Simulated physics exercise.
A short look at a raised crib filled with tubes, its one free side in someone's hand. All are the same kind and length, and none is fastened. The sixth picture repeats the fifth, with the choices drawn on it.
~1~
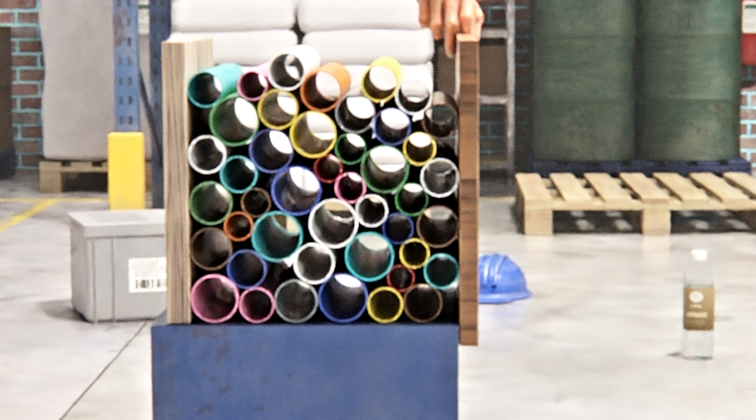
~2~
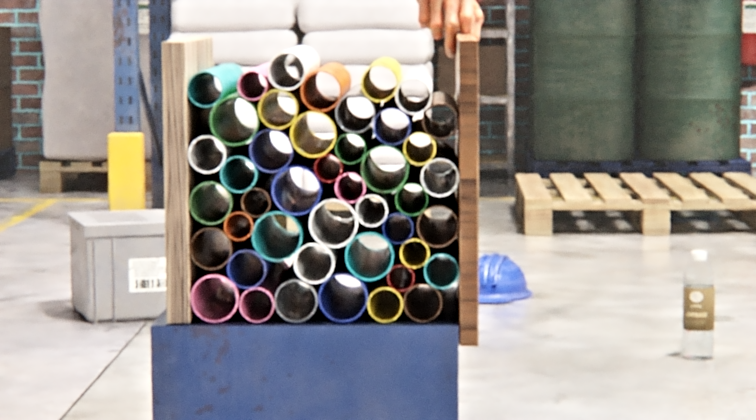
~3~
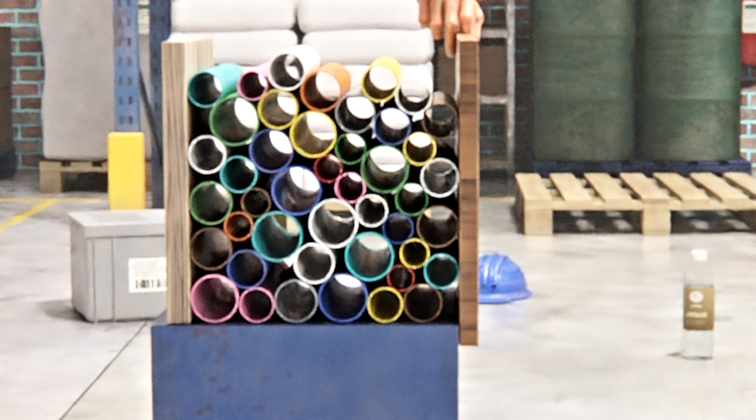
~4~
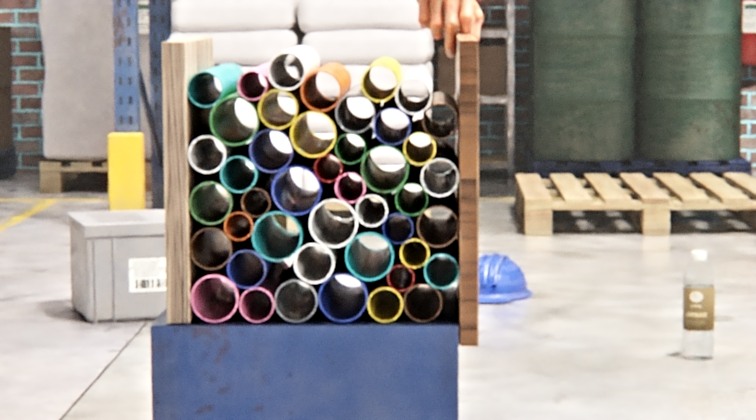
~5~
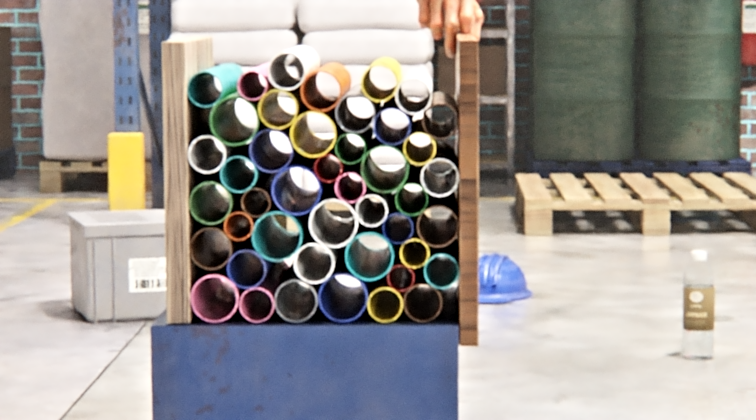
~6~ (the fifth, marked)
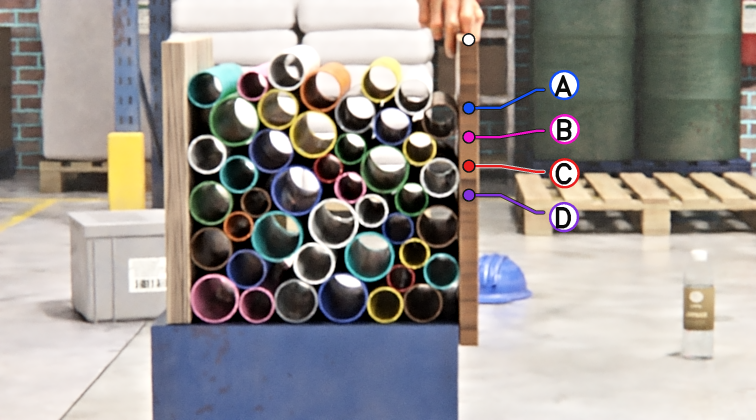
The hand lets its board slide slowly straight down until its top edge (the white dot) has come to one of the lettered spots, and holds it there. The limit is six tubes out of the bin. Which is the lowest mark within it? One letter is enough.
Down to D.
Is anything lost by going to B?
No.
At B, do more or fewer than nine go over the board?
At B, fewer than nine.
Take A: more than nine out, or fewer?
Fewer than nine.
On the marked copy, A at (469, 108); B at (469, 137); C at (469, 166); D at (469, 195); the white dot at (468, 40).
Taking D. A third of the way, top of the board (459, 110).
Two thirds of the way, top of the board (459, 190).
When it is over, top of the board (459, 194), four out over the board.
As for the rest, A none out over the board; B none out over the board; C two out over the board.
